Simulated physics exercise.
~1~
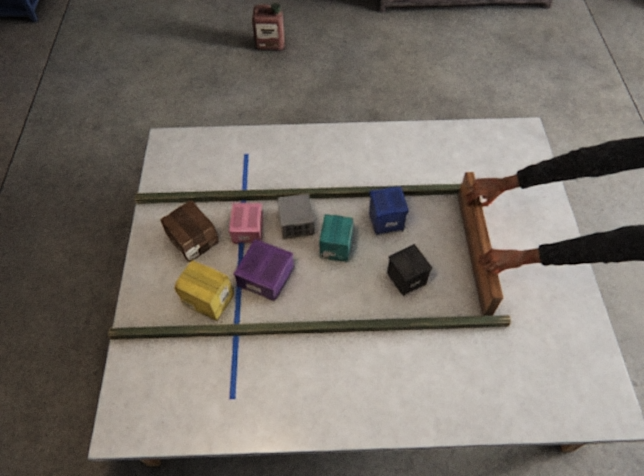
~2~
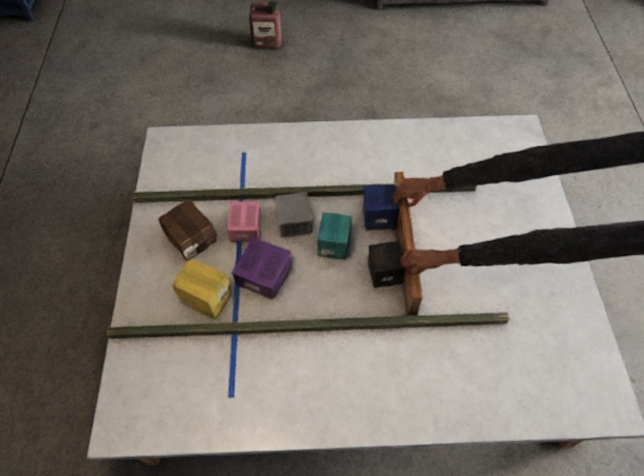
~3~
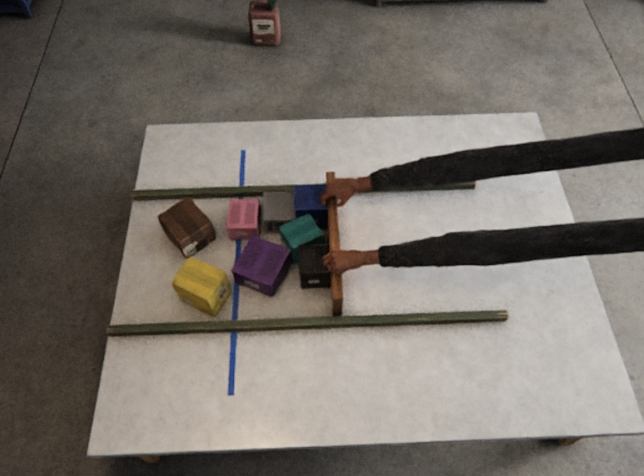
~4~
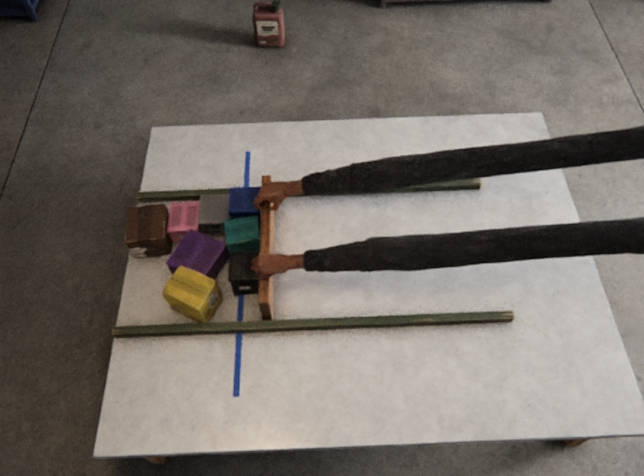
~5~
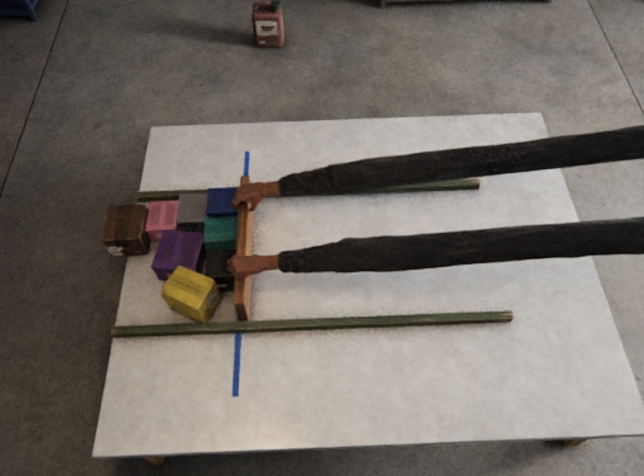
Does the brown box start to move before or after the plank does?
The brown box starts to move after the plank. The plank is already sliding left while the brown box sits still, and the box shifts left only later, once the packages have bunched up.
A plank pushed by hands slides left to the tape, bunching the boxes, but none fall.
